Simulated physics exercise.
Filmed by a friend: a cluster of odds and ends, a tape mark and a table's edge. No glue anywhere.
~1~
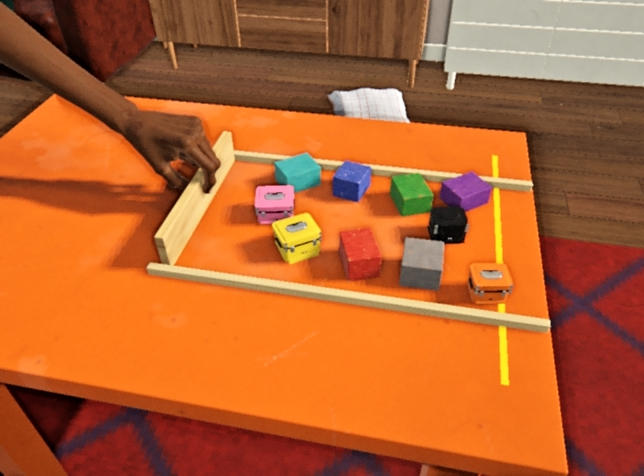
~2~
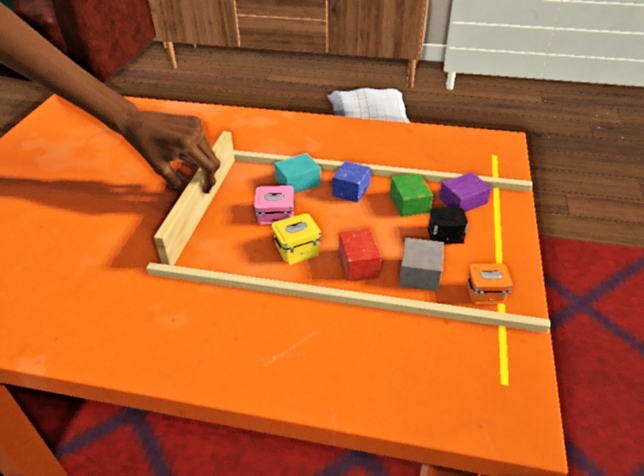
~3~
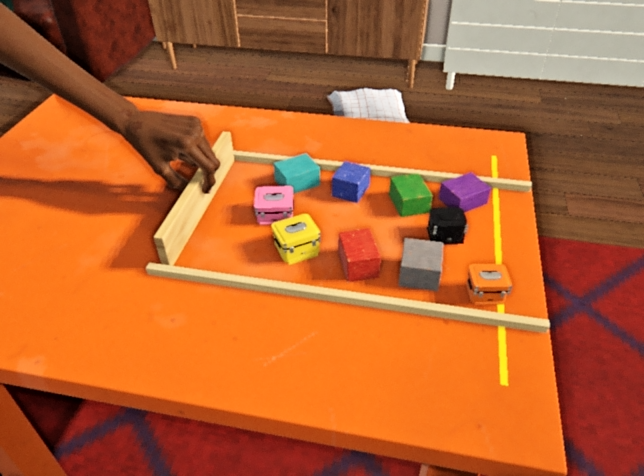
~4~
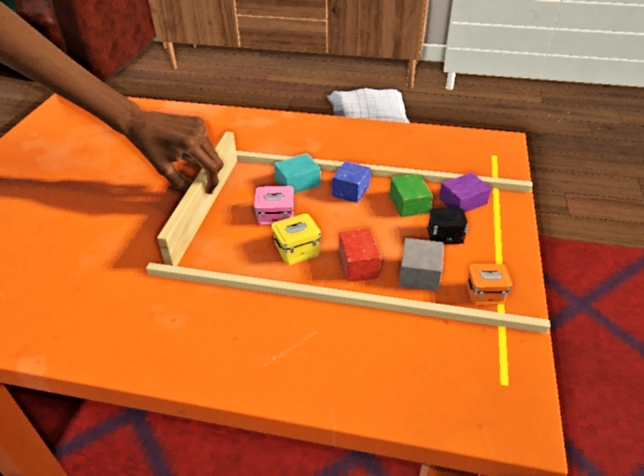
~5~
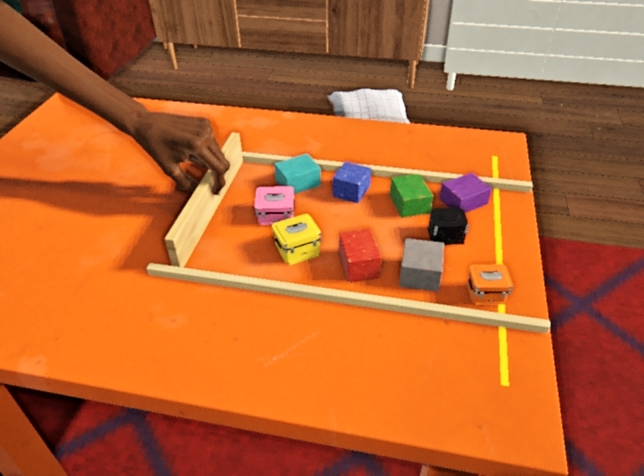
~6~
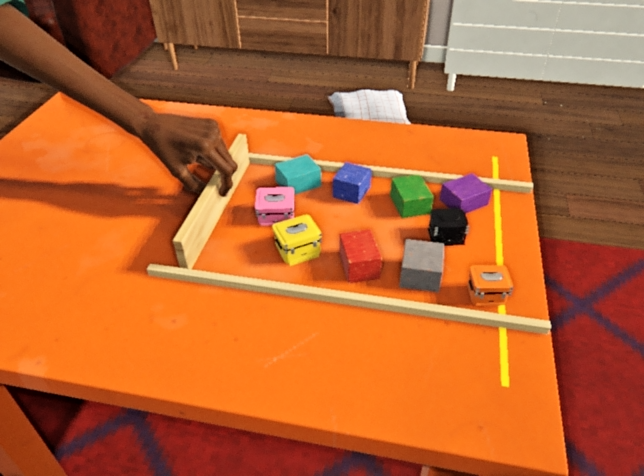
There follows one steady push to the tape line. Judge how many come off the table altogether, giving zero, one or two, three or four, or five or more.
My judgement: Five or more.
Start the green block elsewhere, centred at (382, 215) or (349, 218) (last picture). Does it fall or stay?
In the two tries the green block ends up below and ends up below, in that order.
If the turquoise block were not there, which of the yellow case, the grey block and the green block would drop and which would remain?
The yellow case remains - the grey block ends up below - the green block ends up below.
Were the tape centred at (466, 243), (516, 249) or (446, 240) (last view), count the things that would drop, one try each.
Counts per try, in order: 4 / 7 / 2.
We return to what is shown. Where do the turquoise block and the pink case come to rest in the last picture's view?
In order, first (515, 194), then (521, 239).
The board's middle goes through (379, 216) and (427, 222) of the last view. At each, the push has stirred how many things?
9 at one spot and 10 at the other.
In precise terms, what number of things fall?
The total comes to 7.
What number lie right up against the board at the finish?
I count 3 of them.
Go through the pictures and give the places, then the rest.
Orange case (488, 284); purple block (465, 193); black case (448, 225); board (200, 193); tape (499, 245), in the first picture.
Purple block (465, 193); grey block (421, 264), in the second picture.
Black case (447, 226); green block (410, 195), in the third picture.
Orange case (488, 285); pink case (275, 206), in the fourth picture.
Purple block (465, 193); turquoise block (298, 174), in the fifth picture.
Orange case (489, 286); purple block (465, 194); black case (448, 227); board (217, 197); tape (499, 247), in the sixth picture.
A little later, none off yet; orange case at rest near (489, 286); purple block at rest near (465, 194); black case at rest near (448, 227).
Next, none off yet; orange case moving near (498, 289); purple block shifted about its own width near (498, 197); black case at rest near (448, 227).
Later still, two off so far; orange case on its side near (579, 353); purple block dropping near (554, 268); black case shifted about its own width near (503, 236).
When it is over, the number that fall off is five or more; down, blue block, red block, green block, grey block, black case, purple block and orange case.
